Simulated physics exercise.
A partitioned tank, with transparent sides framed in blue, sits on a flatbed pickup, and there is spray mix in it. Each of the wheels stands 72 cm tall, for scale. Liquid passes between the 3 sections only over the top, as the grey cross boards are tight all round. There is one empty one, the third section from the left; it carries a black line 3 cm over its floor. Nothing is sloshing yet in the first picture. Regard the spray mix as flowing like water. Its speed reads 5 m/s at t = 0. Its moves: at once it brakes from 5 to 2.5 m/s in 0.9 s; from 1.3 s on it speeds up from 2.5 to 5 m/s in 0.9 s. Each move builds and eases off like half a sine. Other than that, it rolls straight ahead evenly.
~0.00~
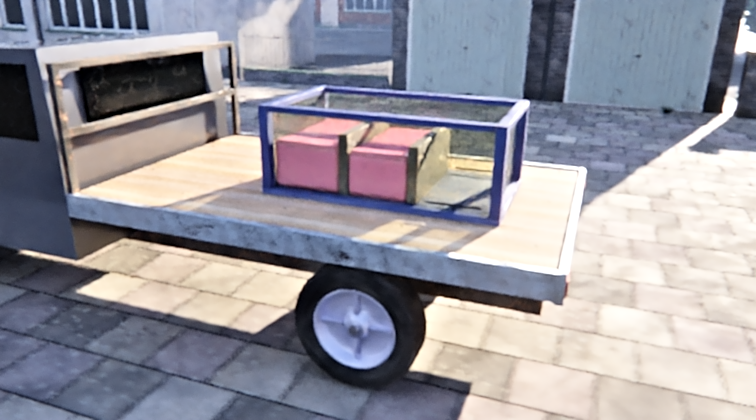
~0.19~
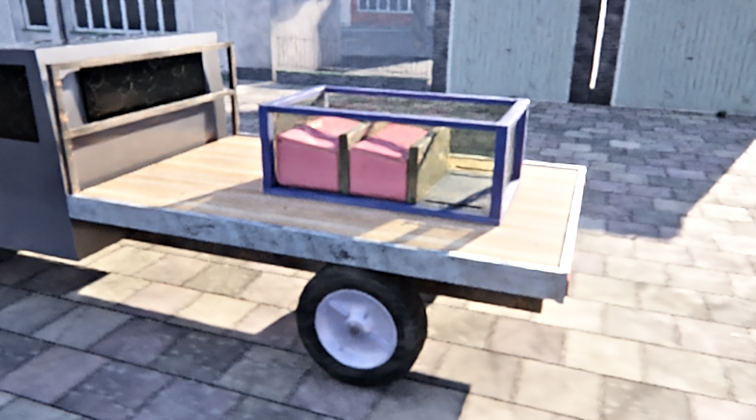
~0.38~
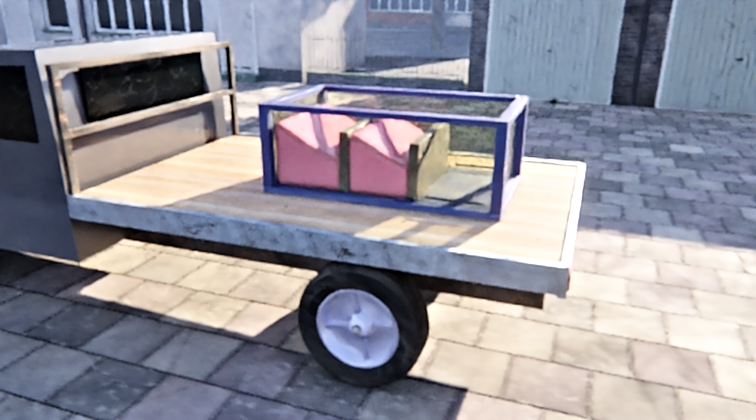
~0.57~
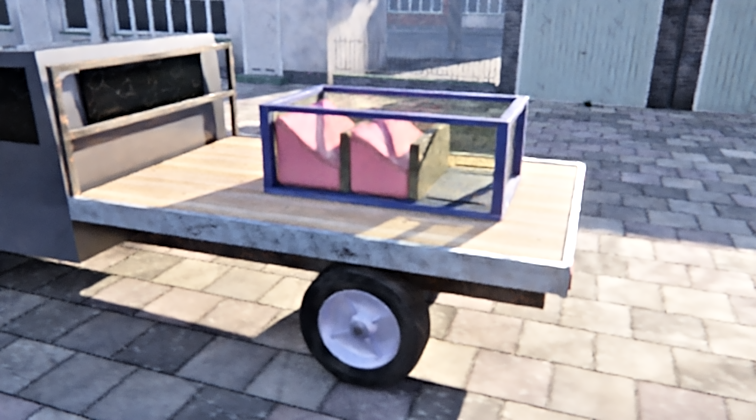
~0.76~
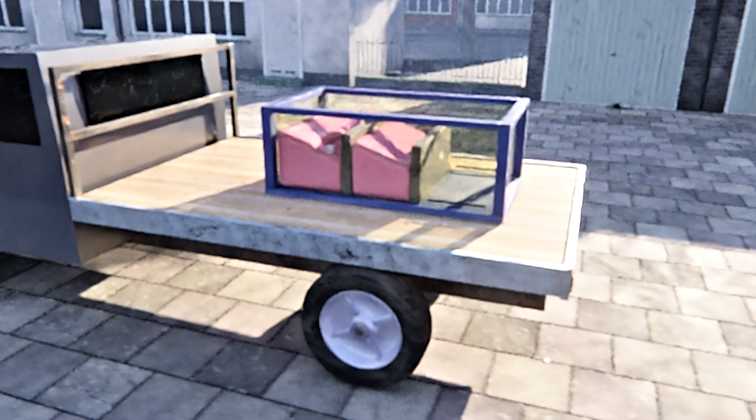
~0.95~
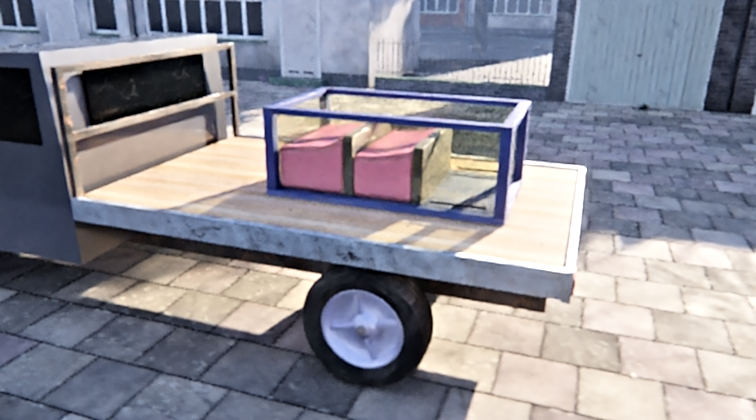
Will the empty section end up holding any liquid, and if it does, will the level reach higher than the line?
Yes, but lower than the line.
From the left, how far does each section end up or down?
From the left: 2 down, 0, 2 up.
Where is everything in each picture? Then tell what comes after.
The first picture shows surface heights from the left, (348, 124), (416, 130), dry; board top at (343, 136) and (413, 148); the front is on the left, levels are read along the far wall; a wheel hub at (351, 334).
The second picture shows surface heights from the left, (348, 124), (415, 130), dry.
The third picture shows surface heights from the left, (347, 122), (415, 131), dry.
The fourth picture shows surface heights from the left, (347, 123), (415, 132), dry.
The fifth picture shows surface heights from the left, (349, 122), (416, 131), dry.
The sixth picture shows surface heights from the left, (350, 125), (418, 132), dry; a wheel hub at (359, 334).
By 1.45 s the mean depths from the left are 29, 27, 0 cm.
By 2.05 s the mean depths from the left are 26, 28, 2 cm.
By 2.75 s the mean depths from the left are 26, 28, 2 cm.
By 5.18 s the mean depths from the left are 26, 28, 2 cm.
